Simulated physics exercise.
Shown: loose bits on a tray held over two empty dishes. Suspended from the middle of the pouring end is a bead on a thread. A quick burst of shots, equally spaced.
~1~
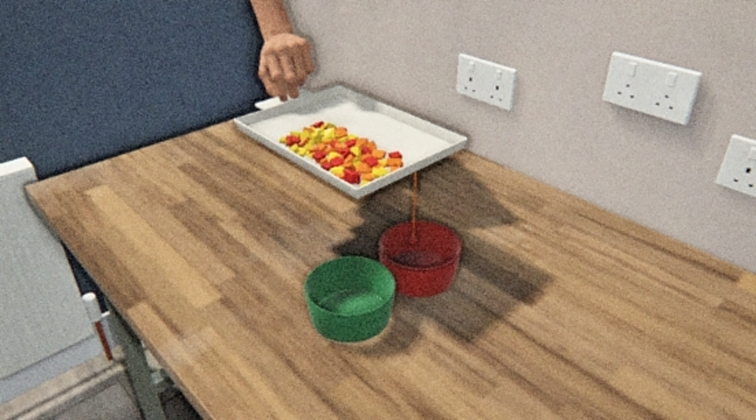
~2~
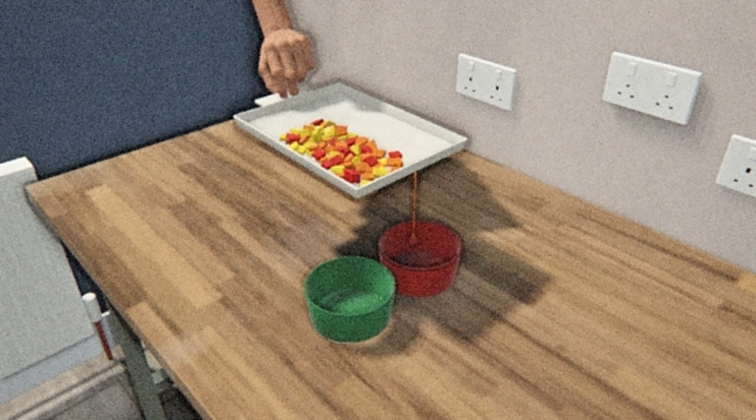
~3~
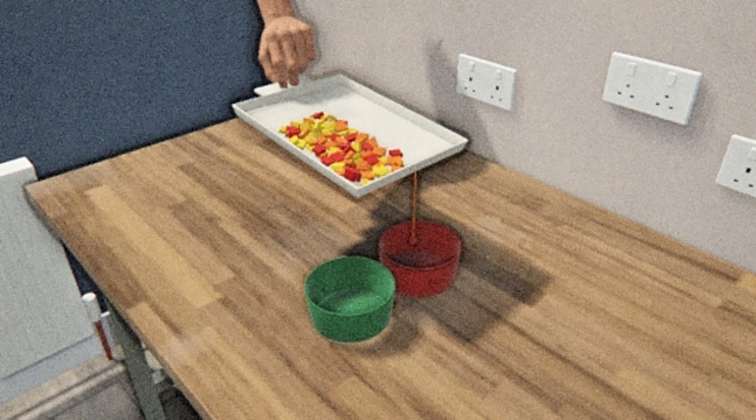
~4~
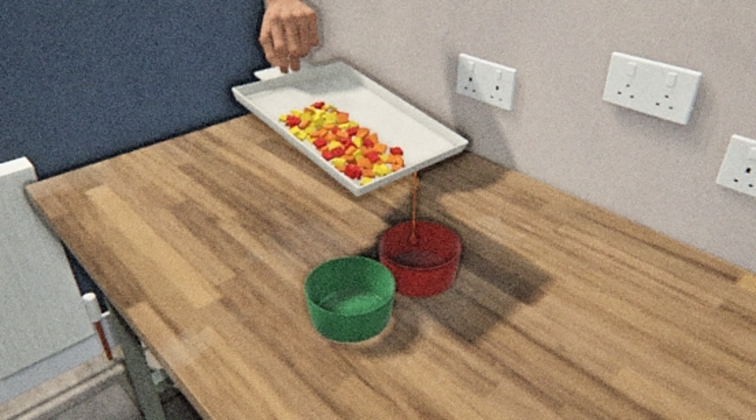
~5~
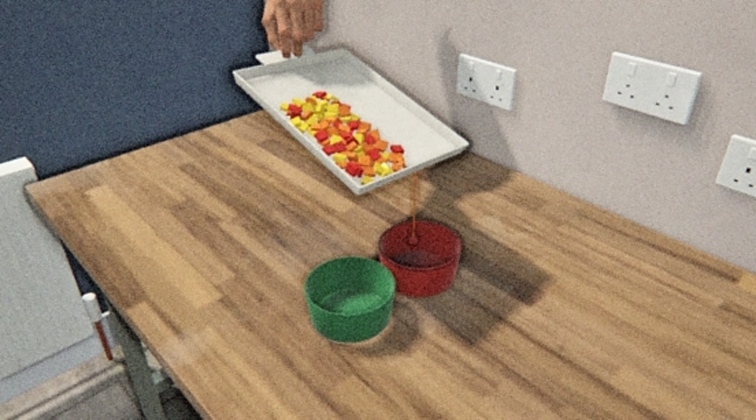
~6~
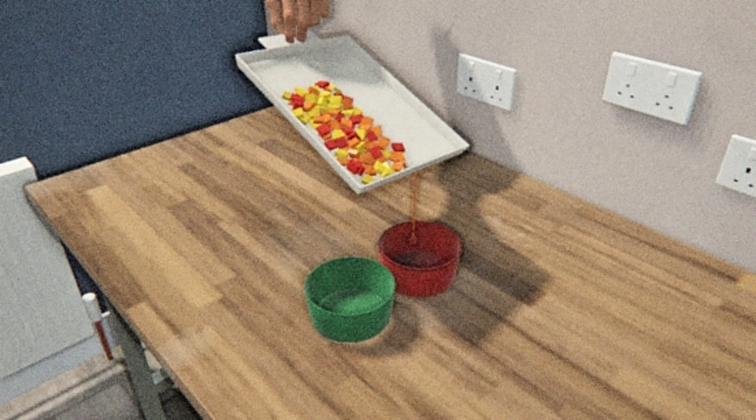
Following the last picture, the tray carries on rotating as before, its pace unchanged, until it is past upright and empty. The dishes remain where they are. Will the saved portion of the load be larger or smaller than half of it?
Compared with the spill, the catch will be smaller.
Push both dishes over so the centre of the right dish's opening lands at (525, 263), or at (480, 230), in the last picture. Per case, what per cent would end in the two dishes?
You'd end up with around 10 per cent and then around 80 per cent.
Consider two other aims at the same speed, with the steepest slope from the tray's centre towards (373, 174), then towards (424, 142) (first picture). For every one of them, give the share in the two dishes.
Roughly 70 per cent, and 30 per cent.
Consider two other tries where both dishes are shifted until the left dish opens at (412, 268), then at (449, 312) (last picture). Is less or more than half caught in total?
Try 1: In excess of half; try 2: Not up to half.
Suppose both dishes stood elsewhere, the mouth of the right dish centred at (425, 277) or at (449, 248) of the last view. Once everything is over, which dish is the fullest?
Well, first the right-hand one, then the right-hand one.
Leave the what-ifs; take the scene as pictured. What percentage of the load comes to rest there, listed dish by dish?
The left dish ends with 0 per cent of the load and the right dish with 30 per cent.
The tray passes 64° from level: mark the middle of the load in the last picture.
Centre estimate: (413, 156).
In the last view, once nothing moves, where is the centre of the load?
Resting centre, last frame: Roughly (458, 288).
Soon, tray tipped steeply; nearly all on the tray; a small part in the air.
A while on, tray tipped past a quarter turn; about a quarter on the tray; a small part in the right dish; about a third outside both; about a quarter in the air.
Towards the end, tray tipped past a quarter turn; about a quarter in the right dish; about two thirds outside both.
Finally, tray tipped past a quarter turn; none in the left dish; about a quarter in the right dish; about two thirds outside both.
